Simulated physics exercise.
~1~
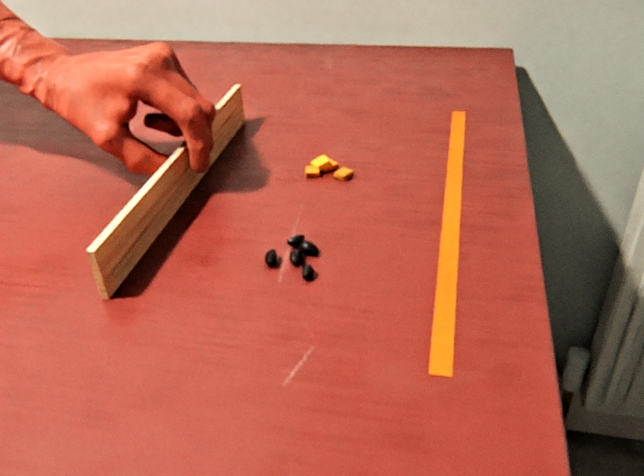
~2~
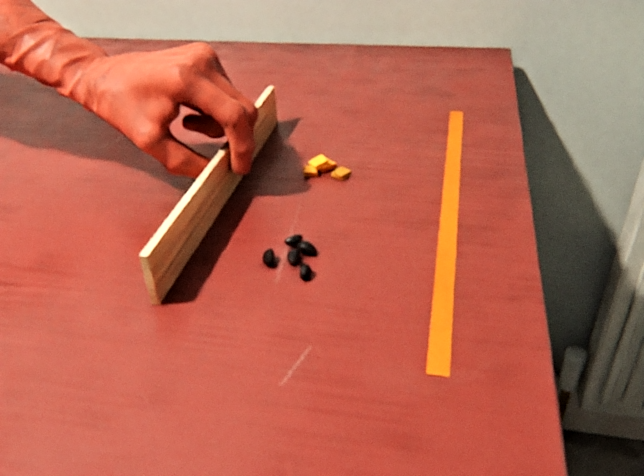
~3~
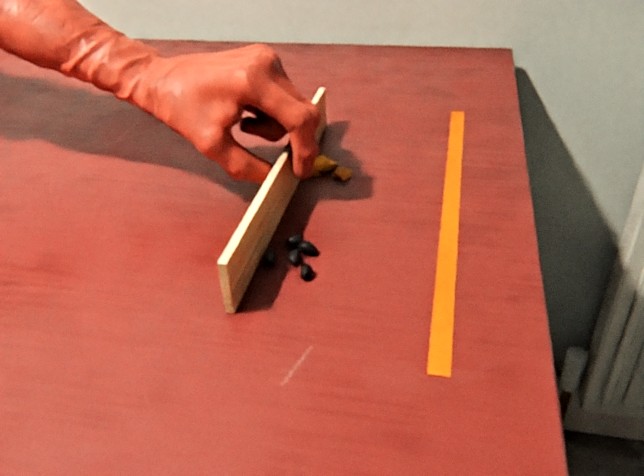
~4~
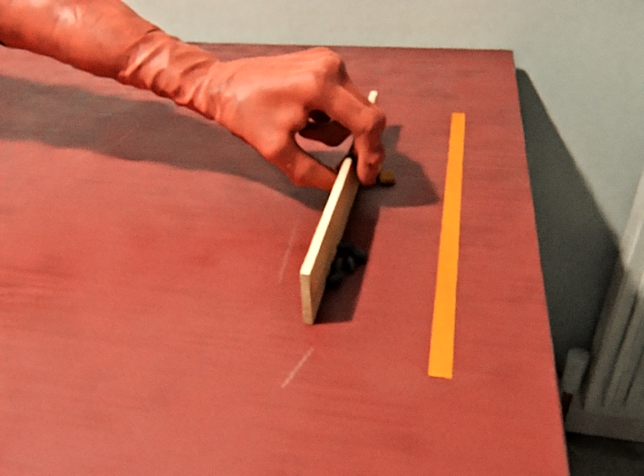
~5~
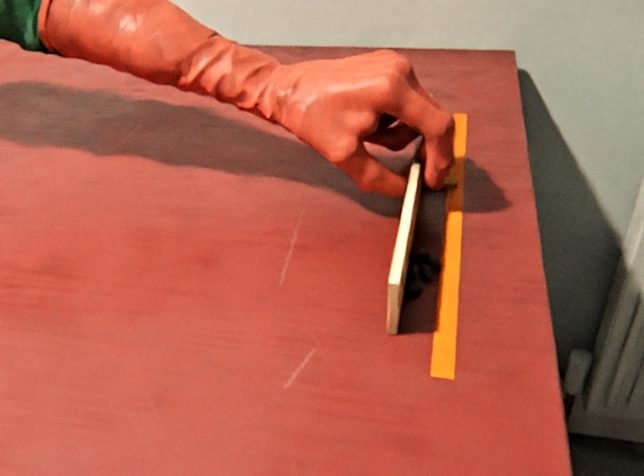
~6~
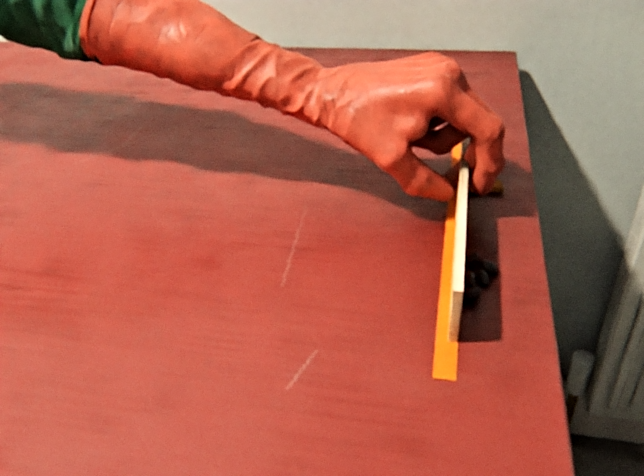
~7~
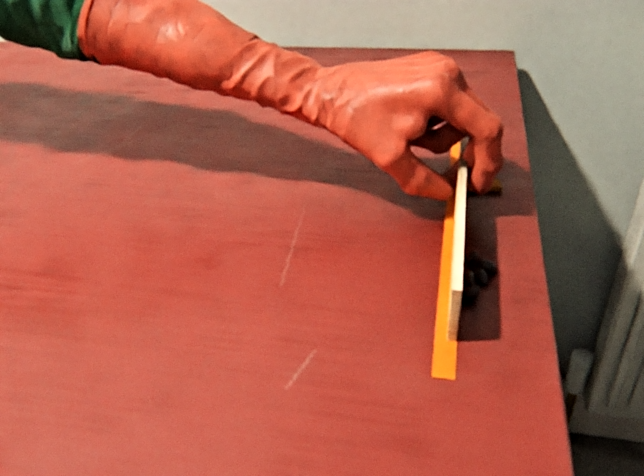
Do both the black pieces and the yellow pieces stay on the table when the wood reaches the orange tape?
Yes, both clusters stay on the table. The wood stops at the orange tape with the black and yellow pieces just in front of it, short of the right edge.
An orange-gloved hand grips an upright strip of pale wood on a dark red tabletop, seen from above at a slant. To its right lie a small cluster of black pieces nearer the viewer and a few yellow pieces farther back, with a strip of orange tape beyond them near the table's right edge. The hand slides the wood rightward, and it reaches both clusters and sweeps them along ahead of it. The wood comes to rest at the orange tape, with both the black and the yellow pieces still on the table, just short of the edge.
